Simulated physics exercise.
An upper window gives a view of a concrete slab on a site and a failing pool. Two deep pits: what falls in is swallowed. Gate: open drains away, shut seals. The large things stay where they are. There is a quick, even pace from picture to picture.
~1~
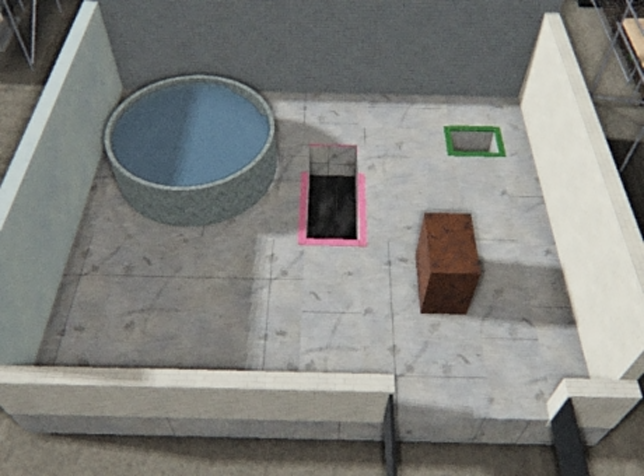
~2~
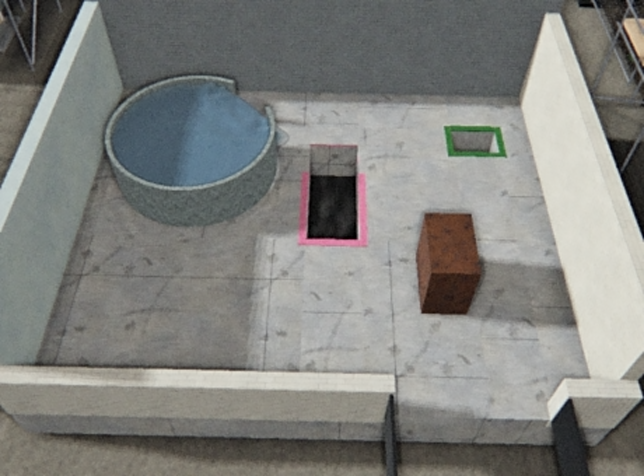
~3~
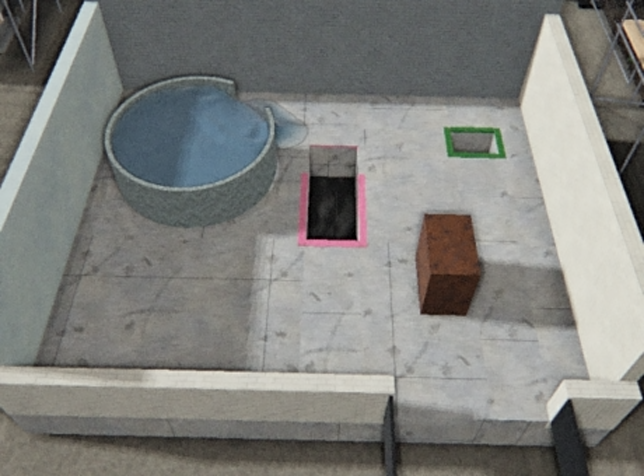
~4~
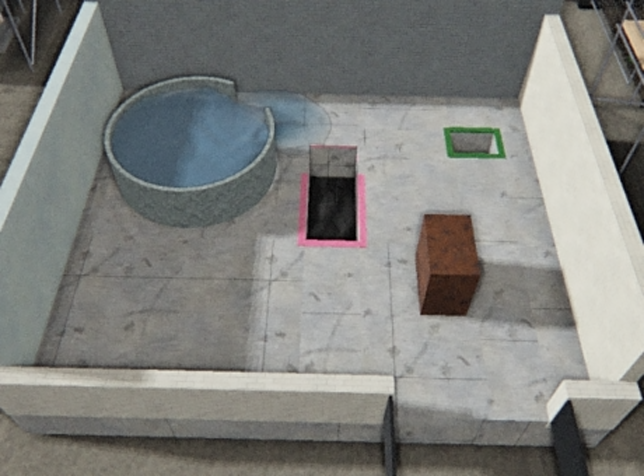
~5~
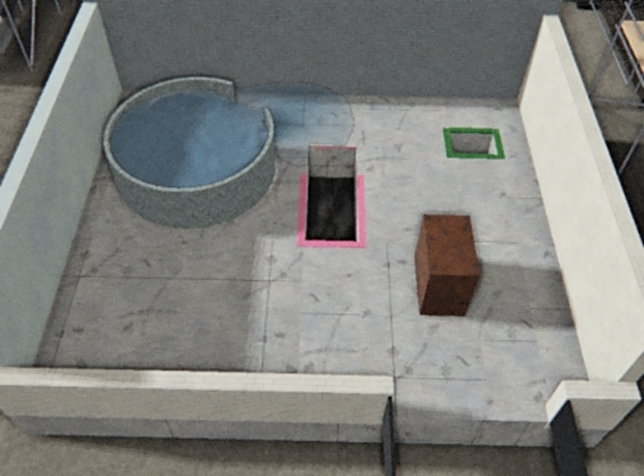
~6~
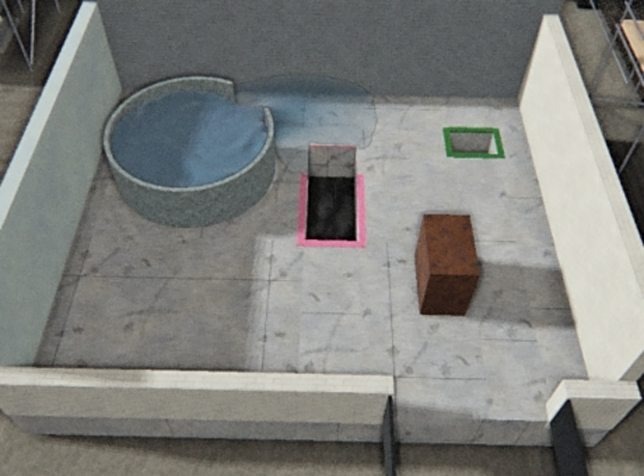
A round pool opens at its far side and water spreads rightward across the concrete slab.
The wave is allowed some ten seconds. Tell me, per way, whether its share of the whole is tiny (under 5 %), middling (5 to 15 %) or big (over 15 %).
As I see it, the gate holds five to fifteen per cent; the pink pit never reaches five per cent; the green pit clears fifteen per cent.
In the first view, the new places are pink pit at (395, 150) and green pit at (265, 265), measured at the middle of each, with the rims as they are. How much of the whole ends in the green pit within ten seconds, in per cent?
Result - green pit, 0 in a hundred.
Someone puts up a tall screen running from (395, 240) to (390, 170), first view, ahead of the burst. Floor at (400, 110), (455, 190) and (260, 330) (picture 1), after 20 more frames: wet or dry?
Point by point: First swamped, next swamped, last spared.
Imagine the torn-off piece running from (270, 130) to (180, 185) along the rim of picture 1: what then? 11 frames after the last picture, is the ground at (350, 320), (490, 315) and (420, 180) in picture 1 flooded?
Taking them in order, I'd say swamped, not reached and not reached.
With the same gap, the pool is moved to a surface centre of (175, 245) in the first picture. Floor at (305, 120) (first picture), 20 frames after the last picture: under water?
There: Awash.
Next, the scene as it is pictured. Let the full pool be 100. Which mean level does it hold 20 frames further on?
Estimate: Some 52 %.
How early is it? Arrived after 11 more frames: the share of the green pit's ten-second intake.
Around 10 %.
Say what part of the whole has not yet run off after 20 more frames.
About 90 per cent.
A moment on, water covers 20 % of the floor; the gate 0 %, the pink pit 1 %, the green pit 0 %.
Next, water covers 25 % of the floor; the gate 0 %, the pink pit 1 %, the green pit 3 %.
Then, water covers 40 % of the floor; the gate 0 %, the pink pit 1 %, the green pit 8 %.
Later, water covers 60 % of the floor; the gate 3 %, the pink pit 2 %, the green pit 18 %.
In the end, water covers 75 % of the floor; the gate 13 %, the pink pit 2 %, the green pit 26 %.
